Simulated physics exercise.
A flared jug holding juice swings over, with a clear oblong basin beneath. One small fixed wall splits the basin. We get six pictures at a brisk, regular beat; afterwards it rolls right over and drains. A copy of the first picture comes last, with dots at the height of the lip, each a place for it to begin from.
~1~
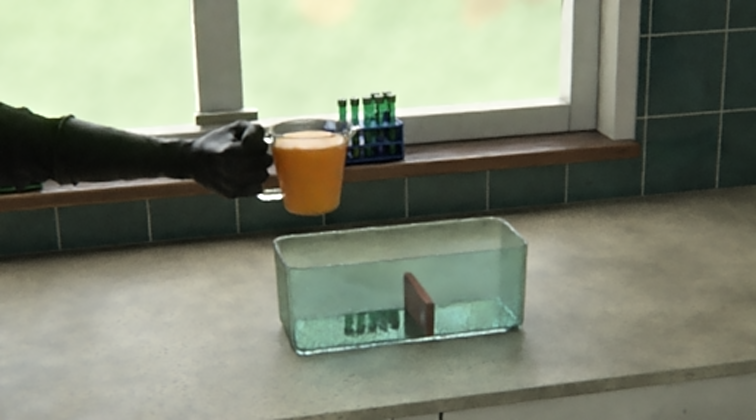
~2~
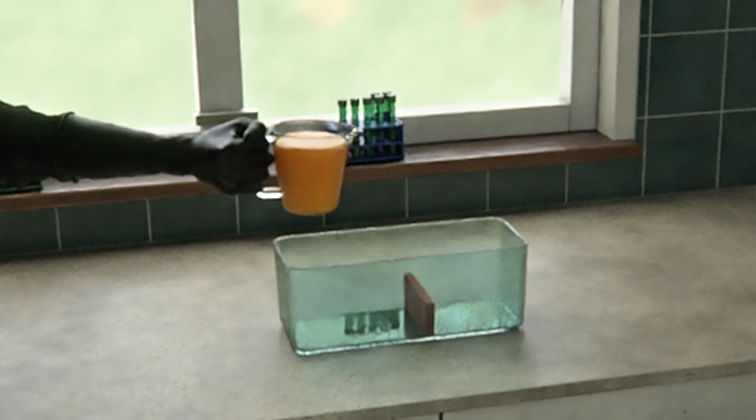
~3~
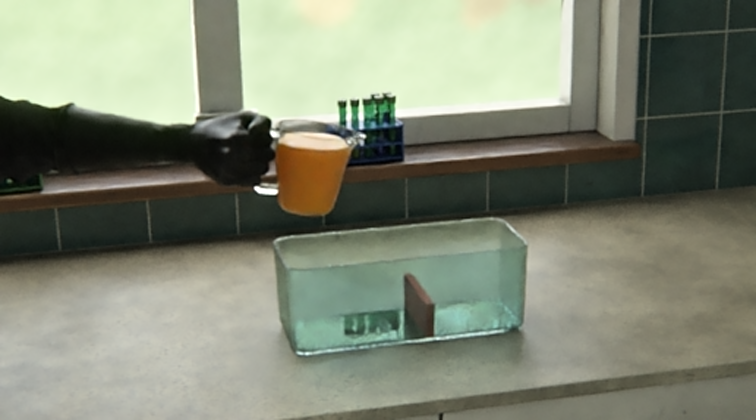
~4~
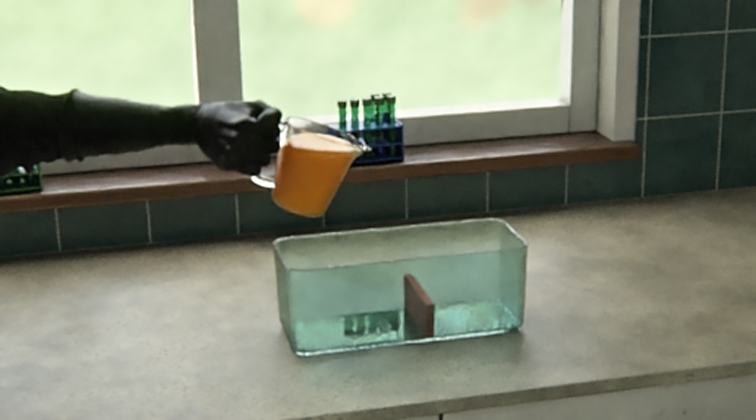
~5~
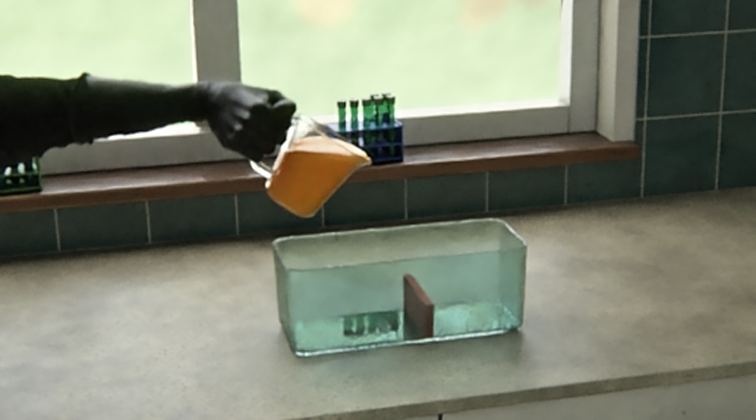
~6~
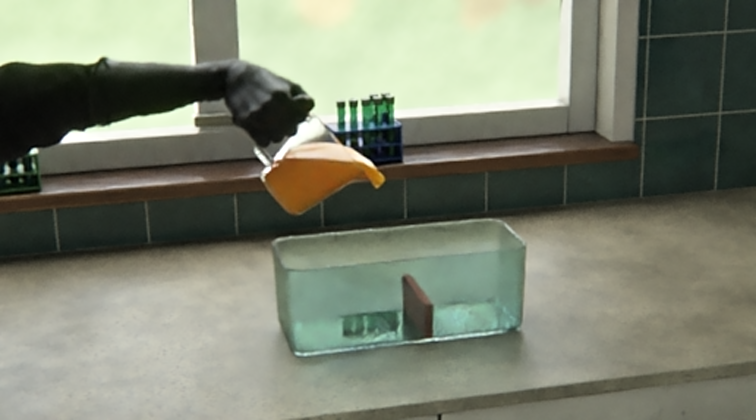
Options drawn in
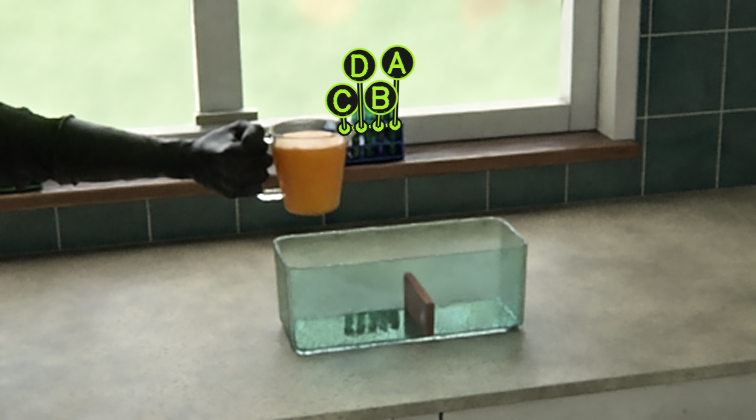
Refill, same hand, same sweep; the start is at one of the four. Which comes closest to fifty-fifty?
It is A.
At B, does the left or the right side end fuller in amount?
The left side.
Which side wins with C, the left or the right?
More ends on the left.
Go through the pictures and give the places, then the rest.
Upright, lip at (358, 127); basin from (291, 353) to (523, 326); top of the wall at (418, 286); nothing has left yet, in the first frame.
Tipped about 3°, lip at (360, 129); nothing has left yet, in the second frame.
Tipped about 10°, lip at (364, 136); nothing has left yet, in the third frame.
Tipped about 21°, lip at (369, 147); nothing has left yet, in the fourth frame.
Tipped about 35°, lip at (371, 162); juice is over the lip, down to (366, 158), in the fifth frame.
Tipped about 52°, lip at (369, 179); juice is over the lip, down to (376, 185), in the sixth frame.
In lime, A at (394, 124); B at (378, 125); C at (344, 128); D at (361, 127).
For dot A, about 47 % ends left of the wall and 51 % right of it.
For dot B, about 68 % ends left of the wall and 29 % right of it; 3 % is lost outside.
For dot C, about 91 % ends left of the wall and 5 % right of it; 4 % is lost outside.
For dot D, about 86 % ends left of the wall and 12 % right of it.
